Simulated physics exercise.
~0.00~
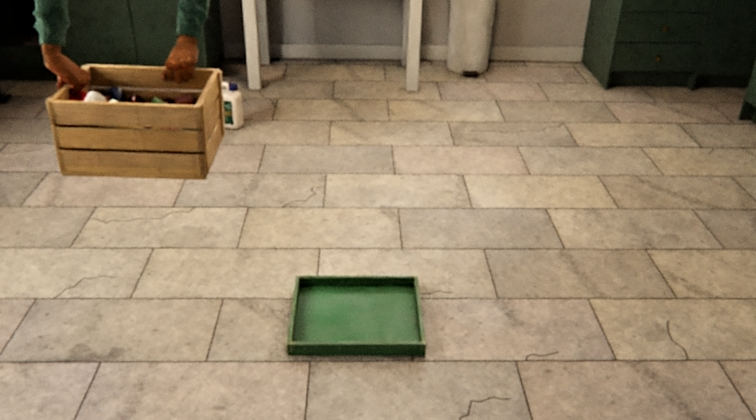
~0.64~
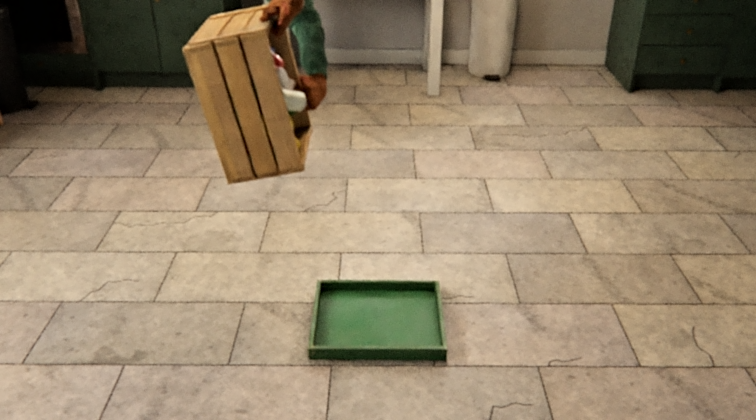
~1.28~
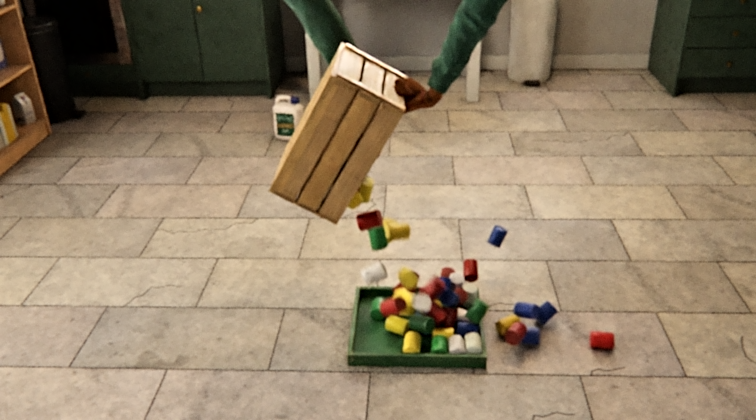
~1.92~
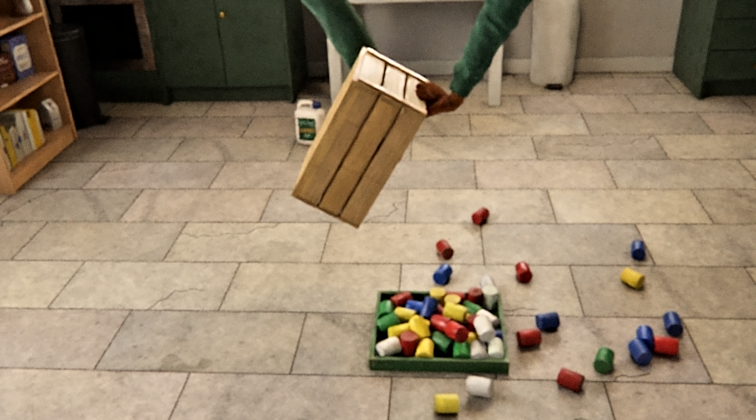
Hands tipping a wooden crate over a green tray, colourful cylinders tumbling out, most filling the tray and others scattering across the floor.
